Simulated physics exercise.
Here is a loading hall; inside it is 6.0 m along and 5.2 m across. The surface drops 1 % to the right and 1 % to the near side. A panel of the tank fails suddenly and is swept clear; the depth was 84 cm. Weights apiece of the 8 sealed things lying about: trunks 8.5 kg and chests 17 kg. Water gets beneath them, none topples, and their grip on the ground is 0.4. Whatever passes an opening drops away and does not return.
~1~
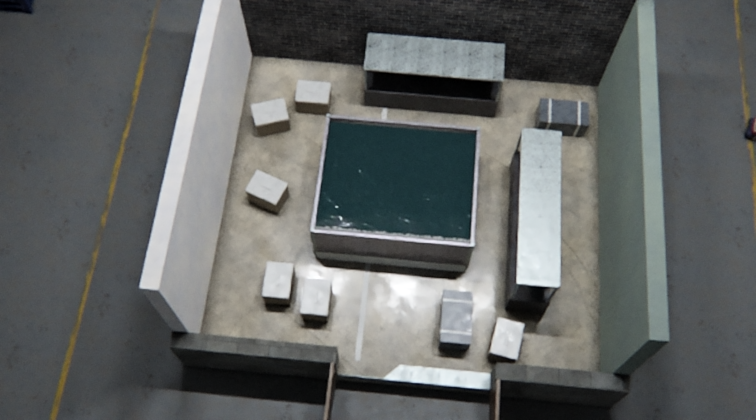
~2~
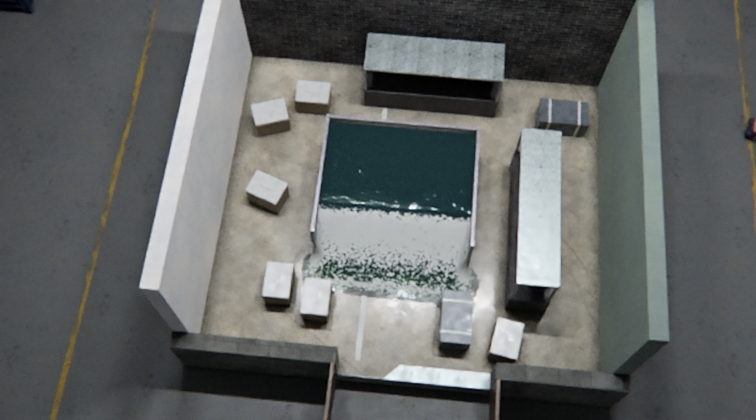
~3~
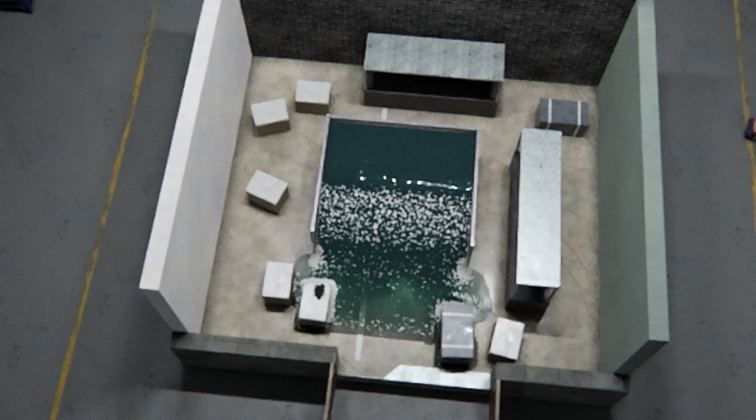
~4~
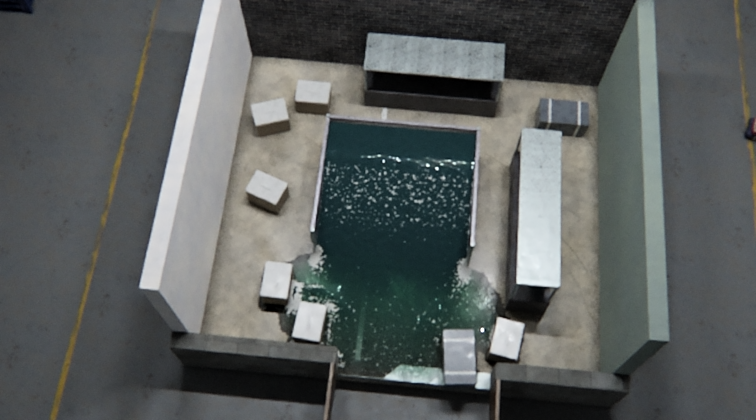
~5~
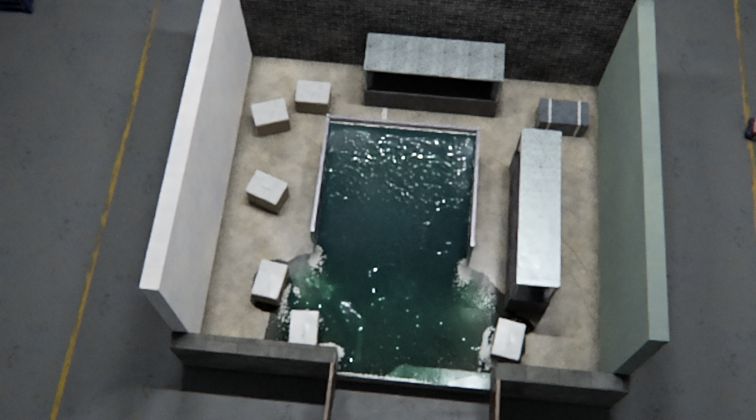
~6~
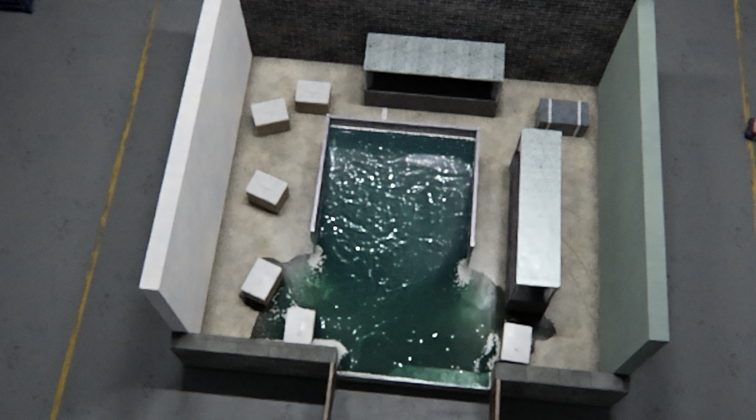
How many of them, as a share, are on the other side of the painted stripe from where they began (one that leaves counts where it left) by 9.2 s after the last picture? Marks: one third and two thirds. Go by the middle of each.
Share: Under a third.
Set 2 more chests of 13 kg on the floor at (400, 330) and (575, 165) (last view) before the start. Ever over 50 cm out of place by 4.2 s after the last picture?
In that order: Past it, less.
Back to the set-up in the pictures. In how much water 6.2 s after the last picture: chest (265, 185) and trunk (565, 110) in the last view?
About 5 and 4 cm.
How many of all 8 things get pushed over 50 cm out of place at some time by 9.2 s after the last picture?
That makes 7.
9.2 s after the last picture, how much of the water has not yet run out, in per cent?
About 30 per cent.
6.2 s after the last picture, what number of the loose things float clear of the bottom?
I count 4.
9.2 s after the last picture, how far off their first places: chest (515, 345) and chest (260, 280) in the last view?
In turn: 300 cm, 150 cm.
Then, 1.2 s after the last picture 0 of 8 are over the mark; 1 afloat.
Then, 3.8 s after the last picture 0 of 8 are over the mark; 4 afloat.
Then, 6.2 s after the last picture 1 of 8 are over the mark; 4 afloat.
Then, 9.2 s after the last picture 2 of 8 are over the mark; 1 afloat.
